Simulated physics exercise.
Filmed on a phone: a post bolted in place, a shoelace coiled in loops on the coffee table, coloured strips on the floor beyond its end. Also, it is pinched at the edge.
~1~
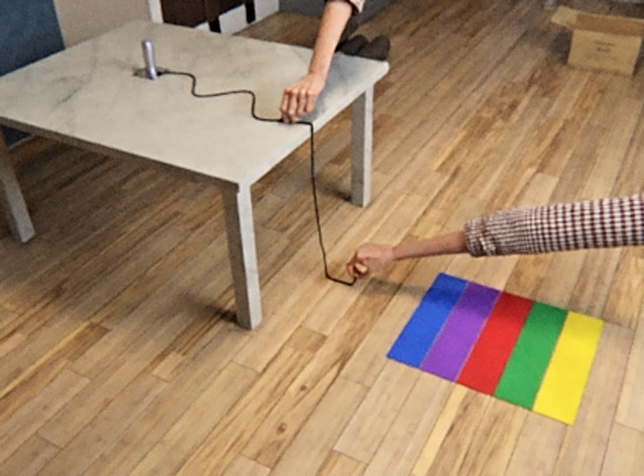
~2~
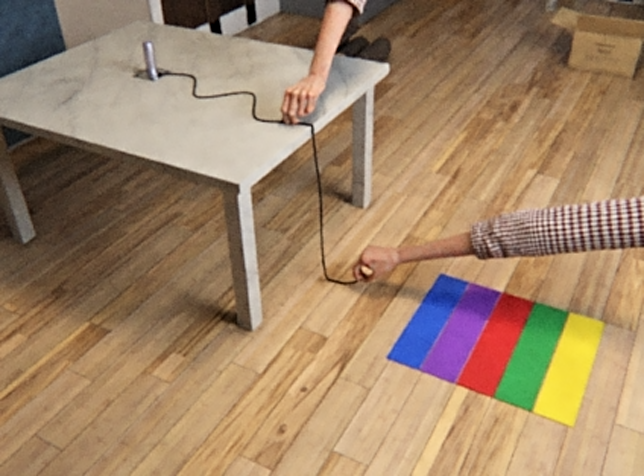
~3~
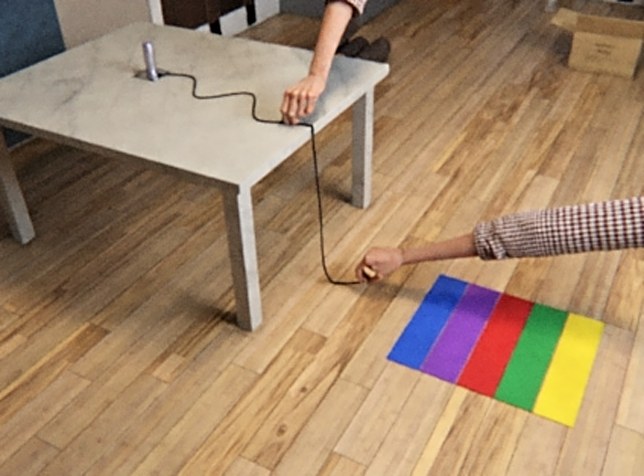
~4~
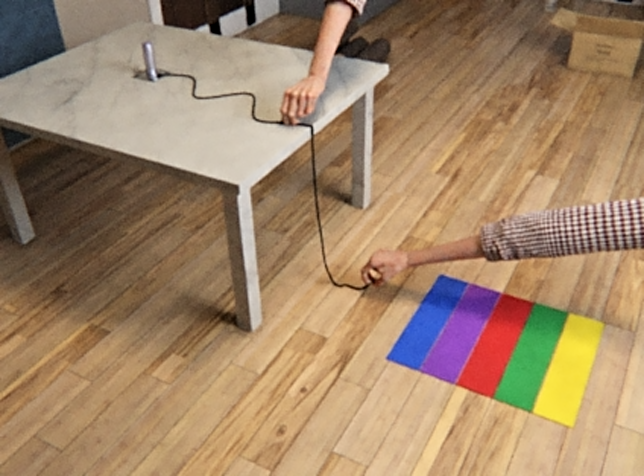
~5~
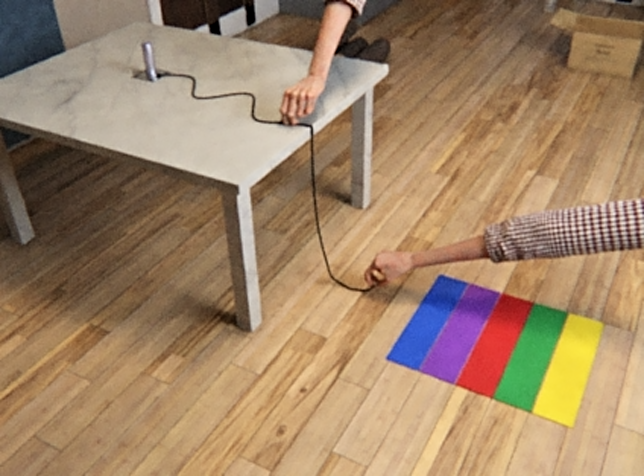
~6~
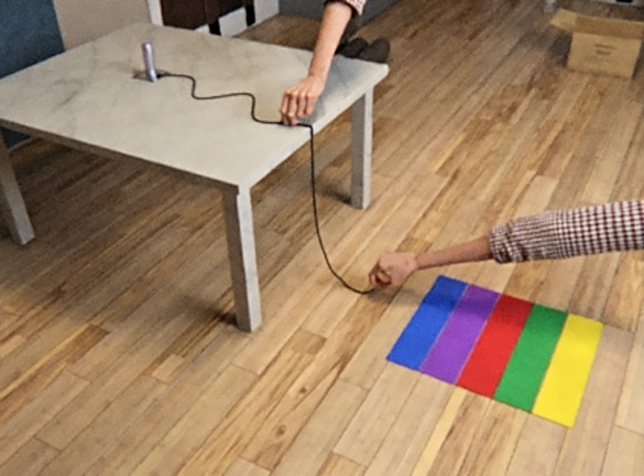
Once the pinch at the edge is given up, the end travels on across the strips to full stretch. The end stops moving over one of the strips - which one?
The green strip.
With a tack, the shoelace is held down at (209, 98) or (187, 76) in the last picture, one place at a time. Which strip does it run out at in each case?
The end would stop on red and then on green.
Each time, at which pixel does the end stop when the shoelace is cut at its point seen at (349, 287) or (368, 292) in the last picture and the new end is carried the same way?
Around (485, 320) for the first cut and around (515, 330) for the second.
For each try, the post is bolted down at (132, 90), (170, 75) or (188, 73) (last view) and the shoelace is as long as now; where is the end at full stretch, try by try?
In order, it comes out close to (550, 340), (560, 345) and (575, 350).
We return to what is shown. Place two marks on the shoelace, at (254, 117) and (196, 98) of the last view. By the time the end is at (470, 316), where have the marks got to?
You'll find one close to (313, 122) and the other close to (224, 96).
Soon after, end near (470, 316); over purple.
Then, end near (512, 330); over red.
At full stretch, end near (538, 338); over green. The end stops over the green strip.
